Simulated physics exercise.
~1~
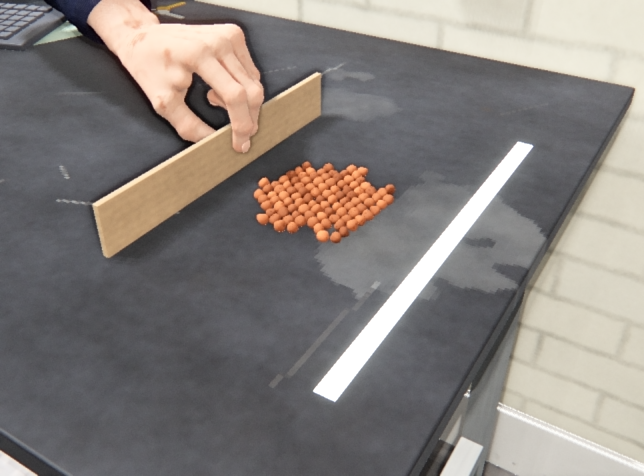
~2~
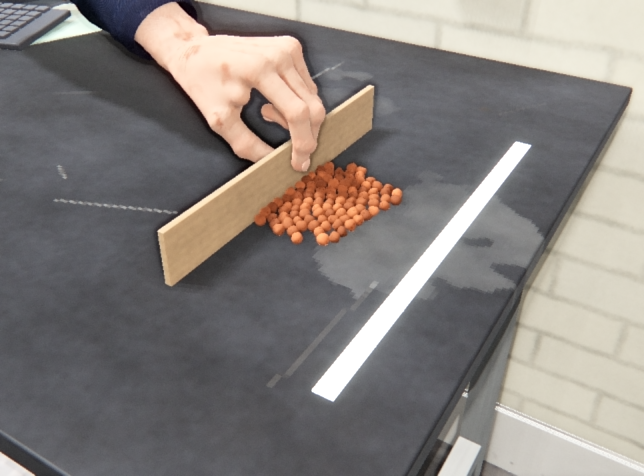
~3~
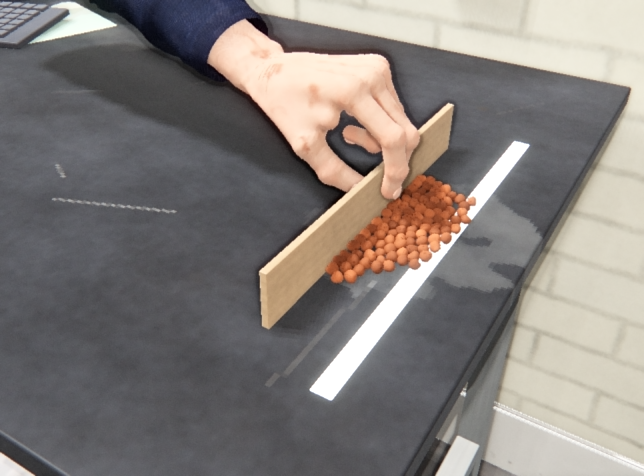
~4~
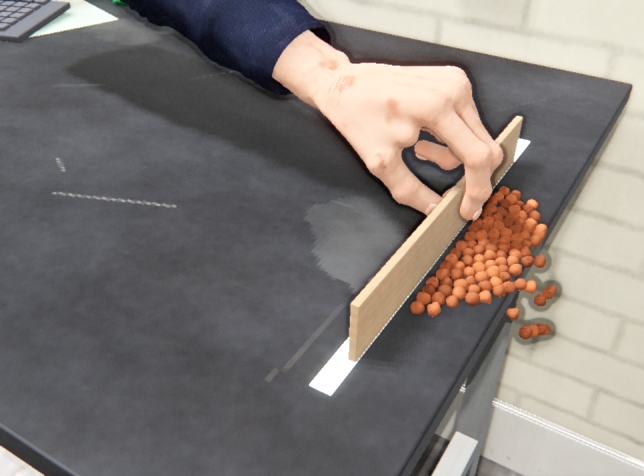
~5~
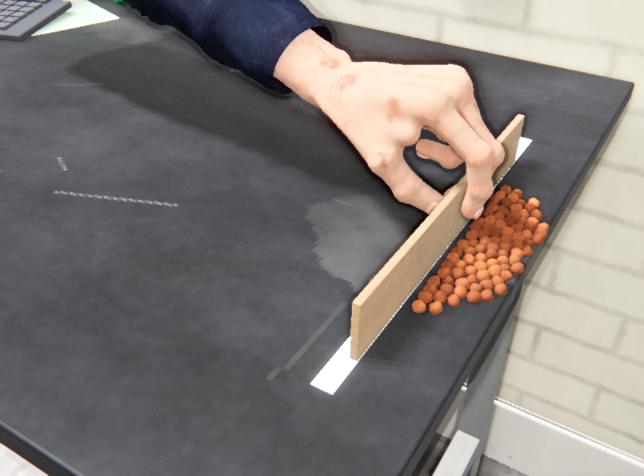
The video shows a hand sliding an upright wooden strip rightward across a dark table, pushing a heap of small orange-brown balls toward the edge. The strip stops at the white tape as a few balls drop off, leaving most of the heap on the table.
